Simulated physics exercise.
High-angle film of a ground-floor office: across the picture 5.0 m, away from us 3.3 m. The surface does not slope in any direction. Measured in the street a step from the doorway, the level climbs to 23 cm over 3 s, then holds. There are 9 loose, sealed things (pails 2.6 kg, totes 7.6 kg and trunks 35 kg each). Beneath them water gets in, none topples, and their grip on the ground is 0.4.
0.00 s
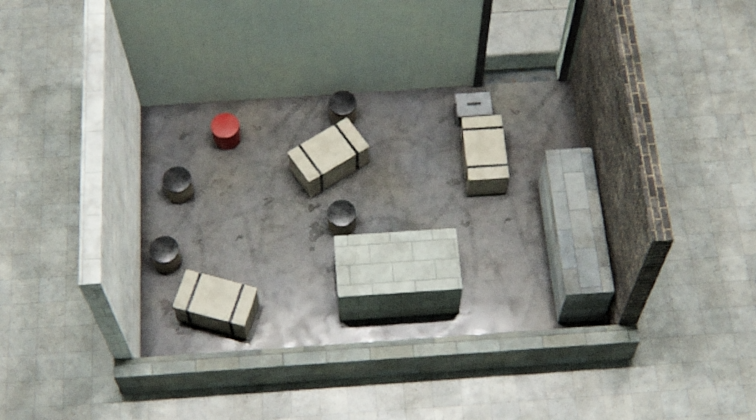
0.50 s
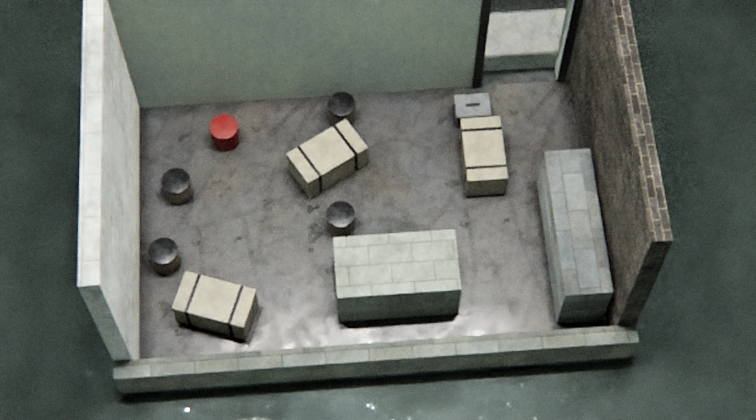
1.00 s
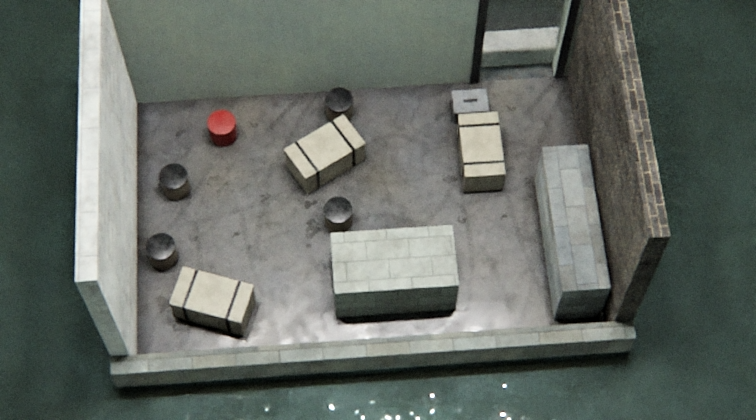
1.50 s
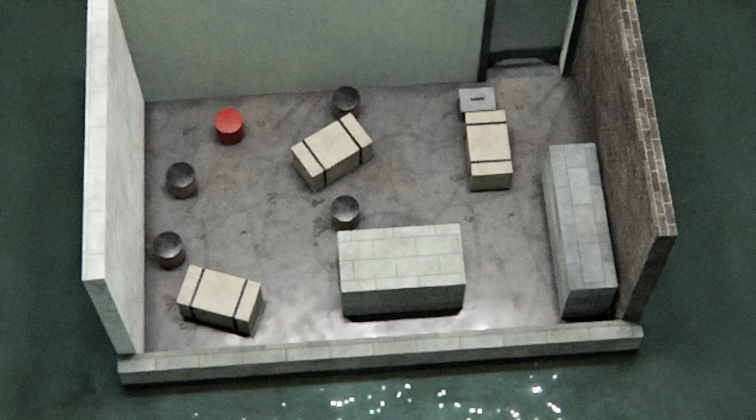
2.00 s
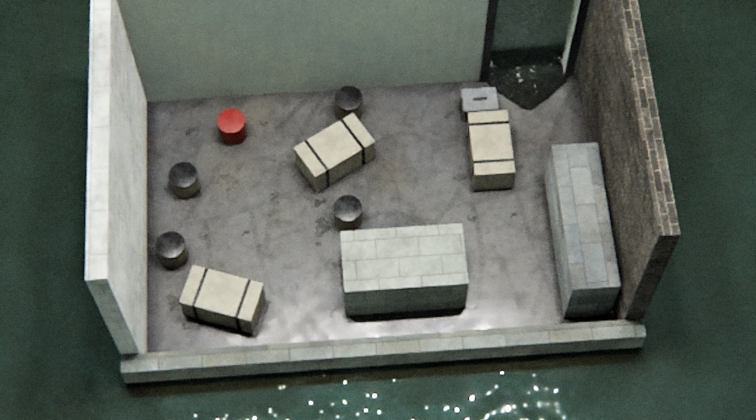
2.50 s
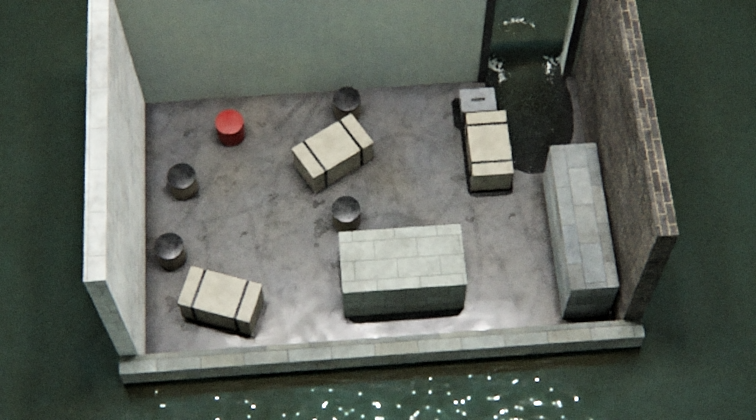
Dark water rose around the walled room, glinting along the front, then slid in through the doorway at the back right and spread past the nearest crate, while everything inside stayed put.
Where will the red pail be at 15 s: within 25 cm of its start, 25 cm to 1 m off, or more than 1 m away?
Distance covered: Moderate.
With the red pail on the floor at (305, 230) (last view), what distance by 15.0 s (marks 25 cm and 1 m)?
Here it heads a good way off.
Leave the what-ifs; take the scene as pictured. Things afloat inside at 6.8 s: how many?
Total: 0.
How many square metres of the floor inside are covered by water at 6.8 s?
About 10.5 m2 is covered.
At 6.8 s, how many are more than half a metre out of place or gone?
At that moment it comes to 3.
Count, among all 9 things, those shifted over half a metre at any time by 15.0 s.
I count 7 of them.
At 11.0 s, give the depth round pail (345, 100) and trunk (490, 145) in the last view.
Close to 7 and 7 centimetres.
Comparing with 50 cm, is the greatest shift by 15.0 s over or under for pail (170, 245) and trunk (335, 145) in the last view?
In turn: Above and below.
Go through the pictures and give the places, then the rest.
The first frame shows the red pail at (225, 125), on the bottom; water covers 0.0 m2; 0 of 9 have shifted.
The second frame shows the red pail at (224, 127) rests on the ground; 0.0 m2 under water; 0 of 9 have shifted.
The third frame shows the red pail at (221, 122), on the bottom; 0.0 m2 under water; 0 of 9 have shifted.
The fourth frame shows the red pail at (228, 121), on the bottom; 0.0 m2 under water; 0 of 9 have shifted.
The fifth frame shows the red pail at (231, 121) rests on the ground; 0.2 m2 under water; 0 of 9 have shifted.
The sixth frame shows the red pail at (229, 122) rests on the ground; 0.9 m2 under water; 0 of 9 have shifted.
After 3.5 s the red pail is near (229, 122), 0.0 m from its start, aground; 0 afloat.
After 6.8 s the red pail is near (229, 122), 0.0 m from its start, aground; 0 afloat.
After 11.0 s the red pail is near (198, 119), 0.4 m from its start, afloat; 5 afloat.
After 15.0 s the red pail is near (219, 150), 0.4 m from its start, afloat; 9 afloat.
